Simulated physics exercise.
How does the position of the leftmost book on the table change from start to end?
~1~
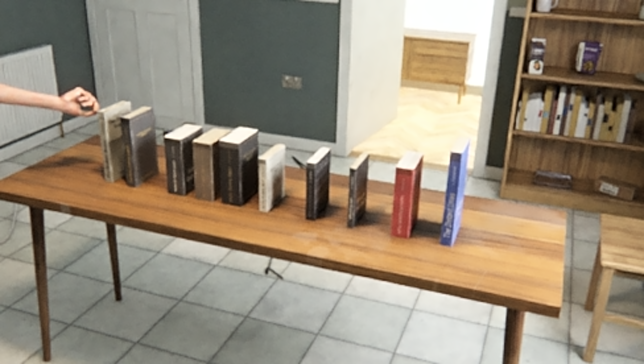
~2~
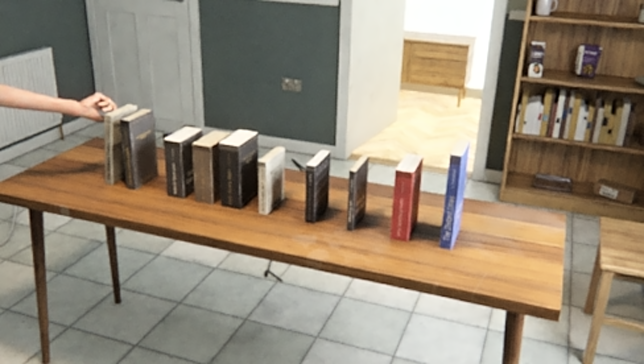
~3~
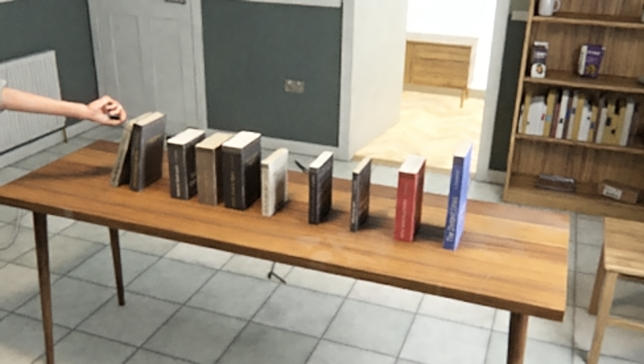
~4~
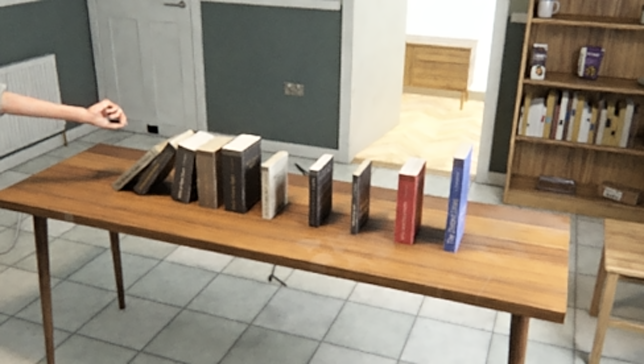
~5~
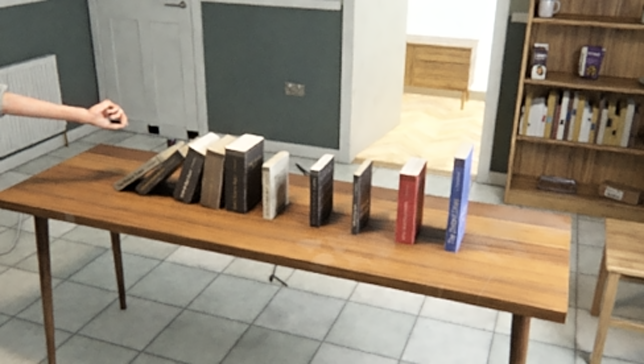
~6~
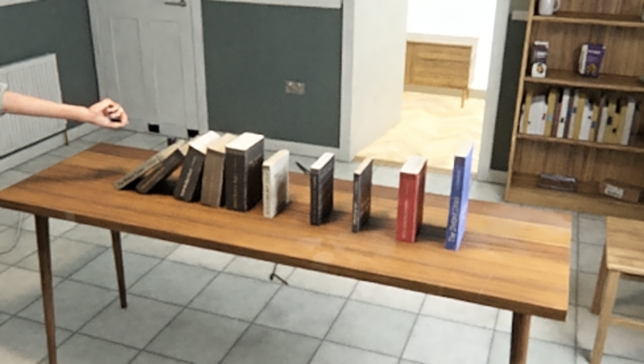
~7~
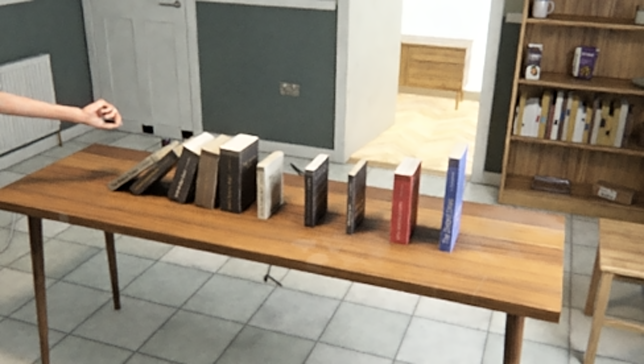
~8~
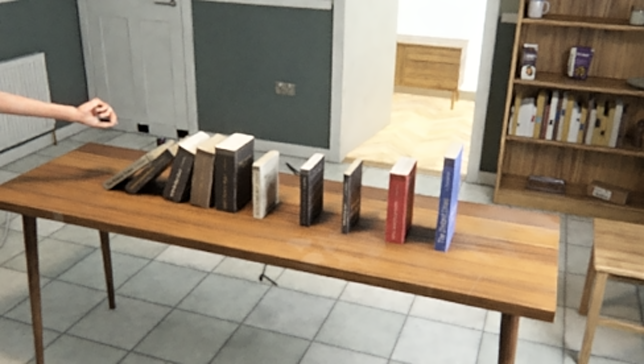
At the start the leftmost book stands upright, and by the end it is leaning steeply to the right against the next book.
A hand tips the leftmost book in a row, toppling a few while most stay standing.
